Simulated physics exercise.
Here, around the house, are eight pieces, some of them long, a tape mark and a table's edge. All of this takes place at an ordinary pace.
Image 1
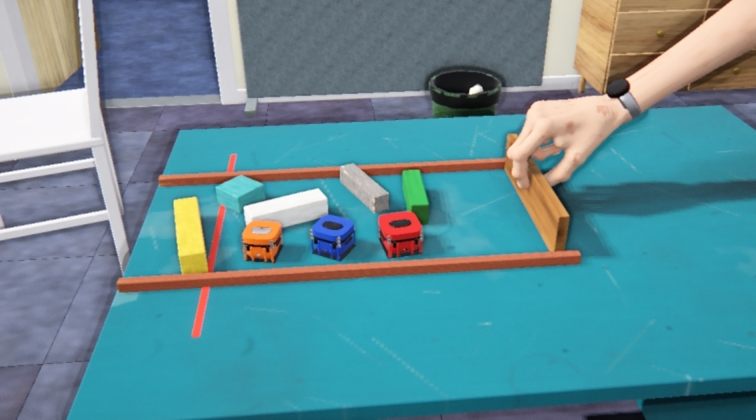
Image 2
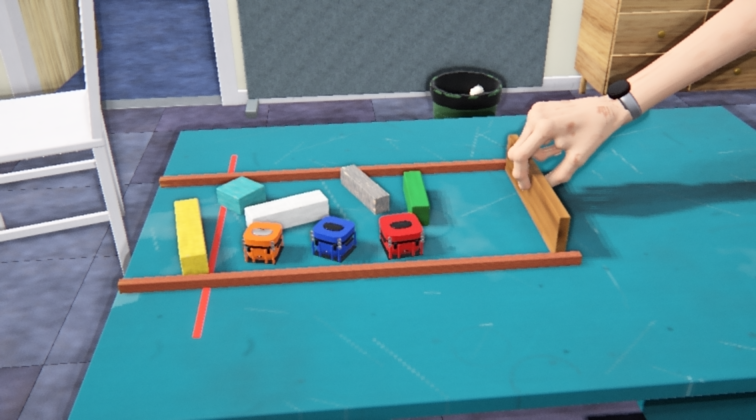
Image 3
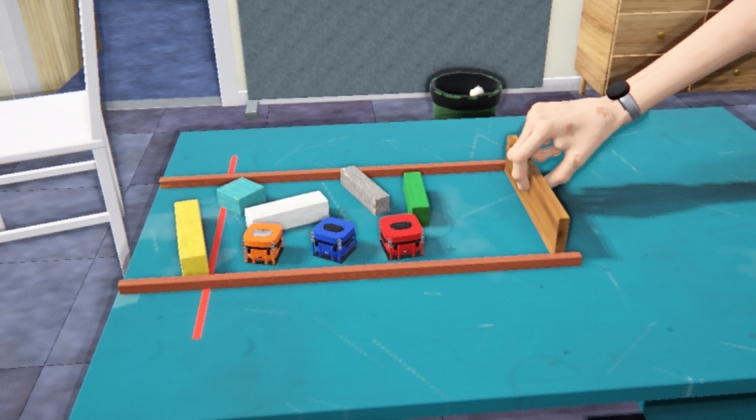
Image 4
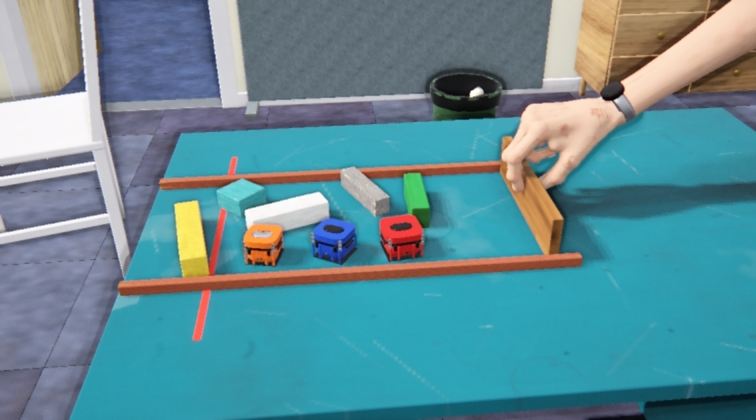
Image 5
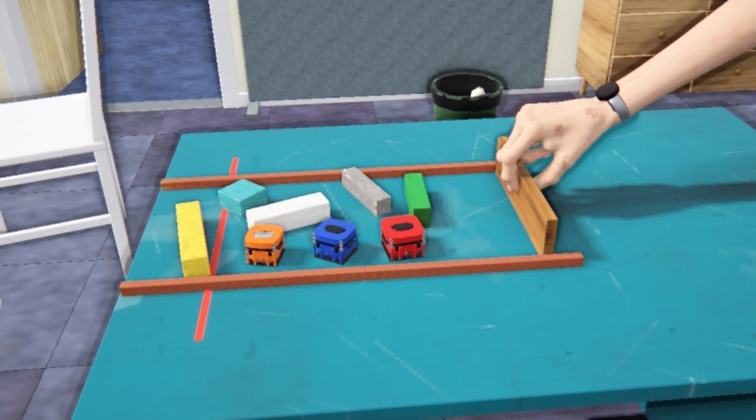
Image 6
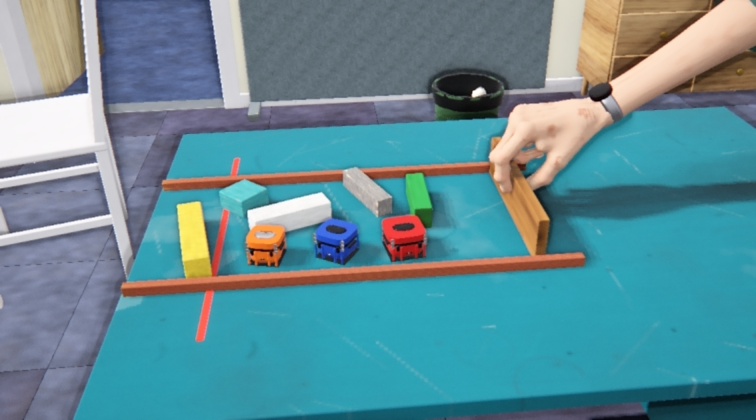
A hand wearing a dark watch grips a wooden board standing at the right end of two reddish-brown rails on a teal table, seen from above at an angle in a room. Between the rails sit yellow, turquoise, white, grey and green blocks and orange, blue and red cases, with a red tape line at left. The hand slides the board slightly left, while the pieces and view barely shift.
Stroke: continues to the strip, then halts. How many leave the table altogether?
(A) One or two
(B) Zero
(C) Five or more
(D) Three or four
A, one or two.
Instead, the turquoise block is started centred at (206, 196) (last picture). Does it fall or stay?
So the turquoise block keeps its spot.
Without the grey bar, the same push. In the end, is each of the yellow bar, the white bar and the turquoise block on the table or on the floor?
Yellow bar: Is gone; white bar: Is still there; turquoise block: Is still there.
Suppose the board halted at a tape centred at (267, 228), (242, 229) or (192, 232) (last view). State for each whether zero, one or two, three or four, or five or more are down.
Place one: Zero; place two: One to two; place three: Five or over.
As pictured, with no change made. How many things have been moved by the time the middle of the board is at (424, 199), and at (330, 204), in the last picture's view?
1, then 6.
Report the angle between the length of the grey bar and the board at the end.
Roughly 0°.
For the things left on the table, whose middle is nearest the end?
The white bar is foremost.
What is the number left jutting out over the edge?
Result: 2.
A little later, none off yet; yellow bar at rest near (194, 239); turquoise block at rest near (244, 198); orange case at rest near (267, 246).
Next, none off yet; yellow bar moving near (186, 240); turquoise block at rest near (244, 198); orange case shifted about its own width near (224, 251).
When it is over, the number that fall off is one or two; down, orange case and yellow bar.
